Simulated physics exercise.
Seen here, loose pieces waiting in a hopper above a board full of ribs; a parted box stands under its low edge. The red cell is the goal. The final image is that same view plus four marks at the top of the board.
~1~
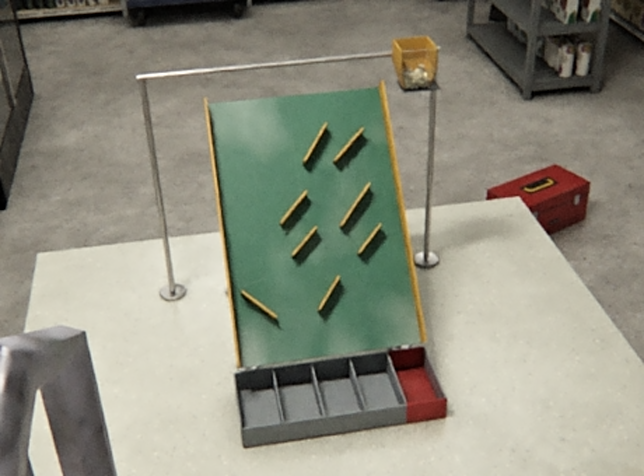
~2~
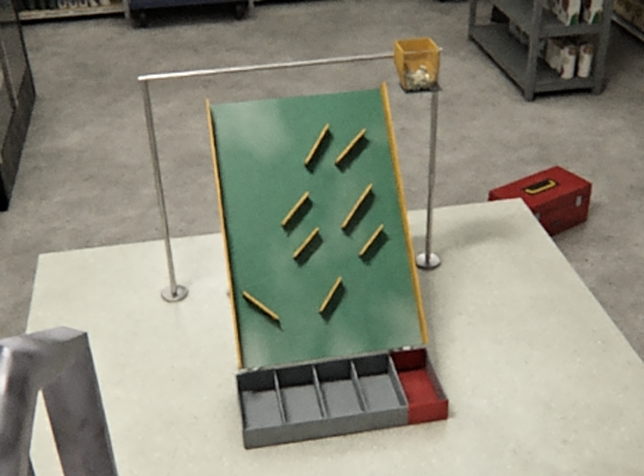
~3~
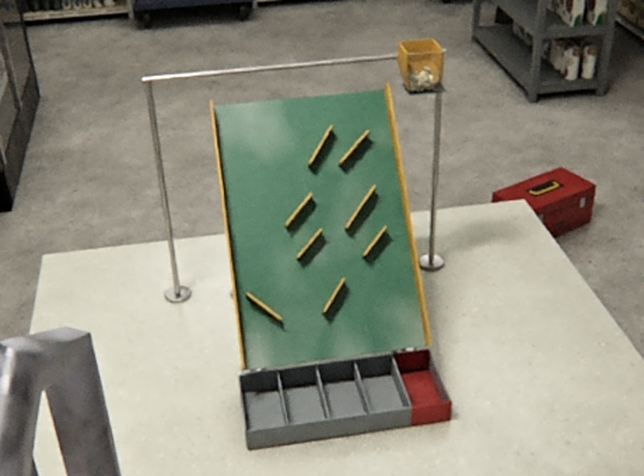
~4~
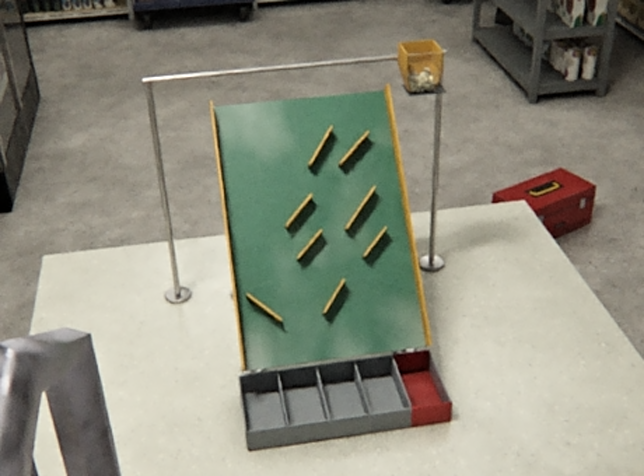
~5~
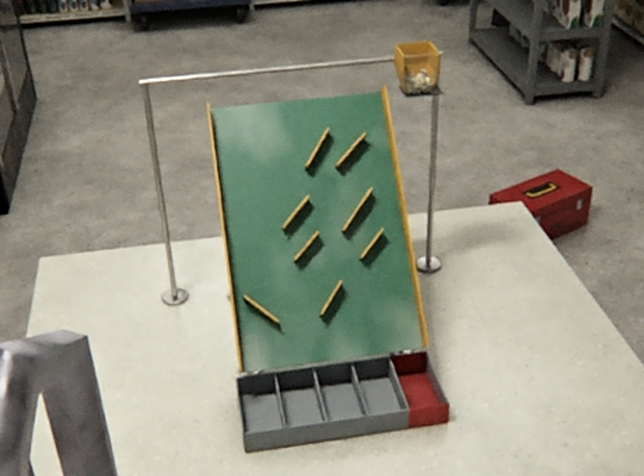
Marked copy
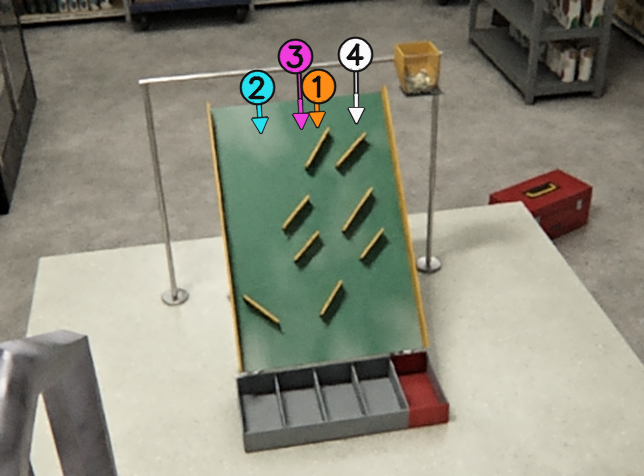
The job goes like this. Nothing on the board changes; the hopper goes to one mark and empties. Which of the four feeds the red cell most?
Mark 4 does it best.
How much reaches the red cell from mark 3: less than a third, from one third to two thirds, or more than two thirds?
Less than a third.
On the marked copy, mark 1 meets the board at (317, 121); mark 2 meets the board at (260, 127); mark 3 meets the board at (301, 123); mark 4 meets the board at (356, 117).
Choosing 1, a stray few in the red cell, nearly all in other cells.
Choosing 2, none in the red cell, nearly all in other cells, a stray few outside the box.
Choosing 3, none in the red cell, all in other cells.
Choosing 4, about a third in the red cell, about two thirds in other cells, a stray few held on the board, a stray few outside the box.
